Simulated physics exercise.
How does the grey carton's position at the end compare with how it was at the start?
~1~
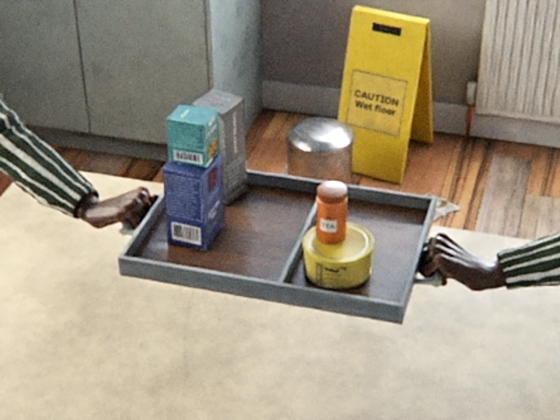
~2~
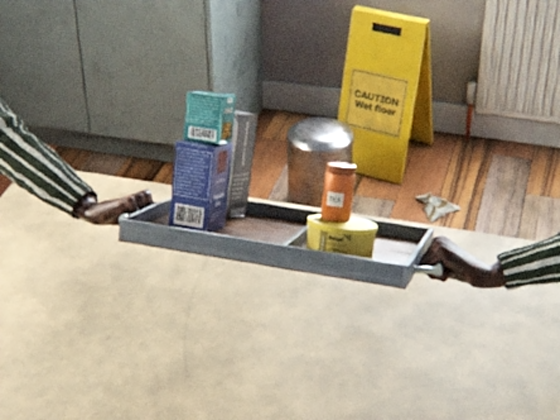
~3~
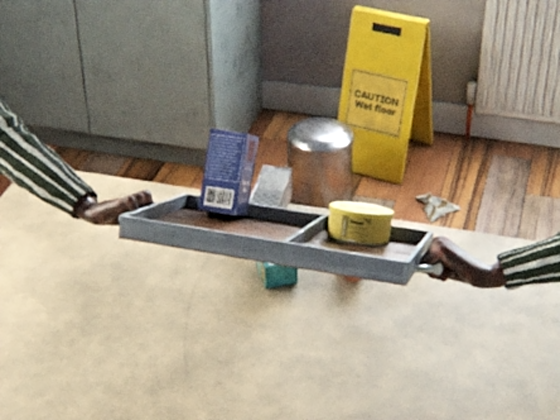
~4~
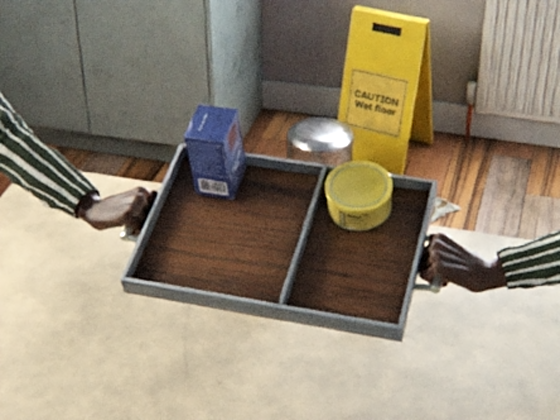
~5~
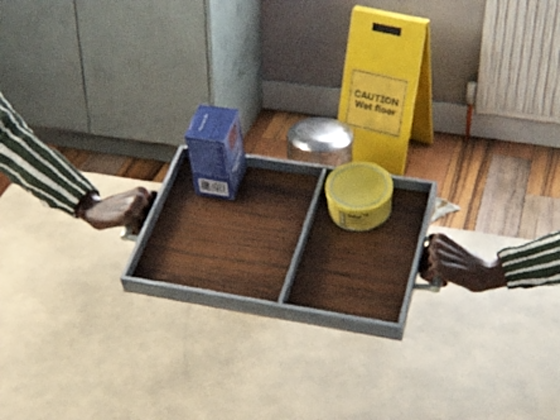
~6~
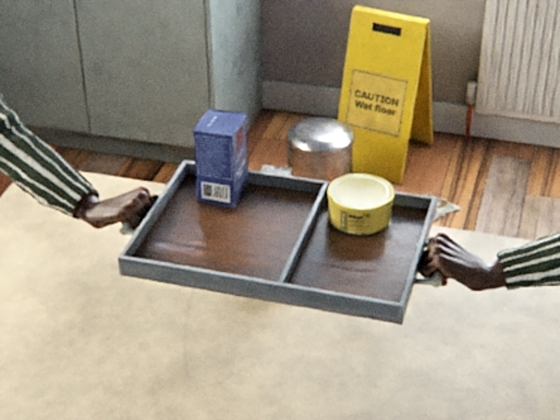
At the start the grey carton stands upright on the tray behind the blue one. By the end it is lying on its side off the tray, beyond the far edge and mostly hidden.
Hands tipping a tray away, spilling grey, turquoise and orange items, then tilting back and levelling, blue carton and yellow tub remaining.
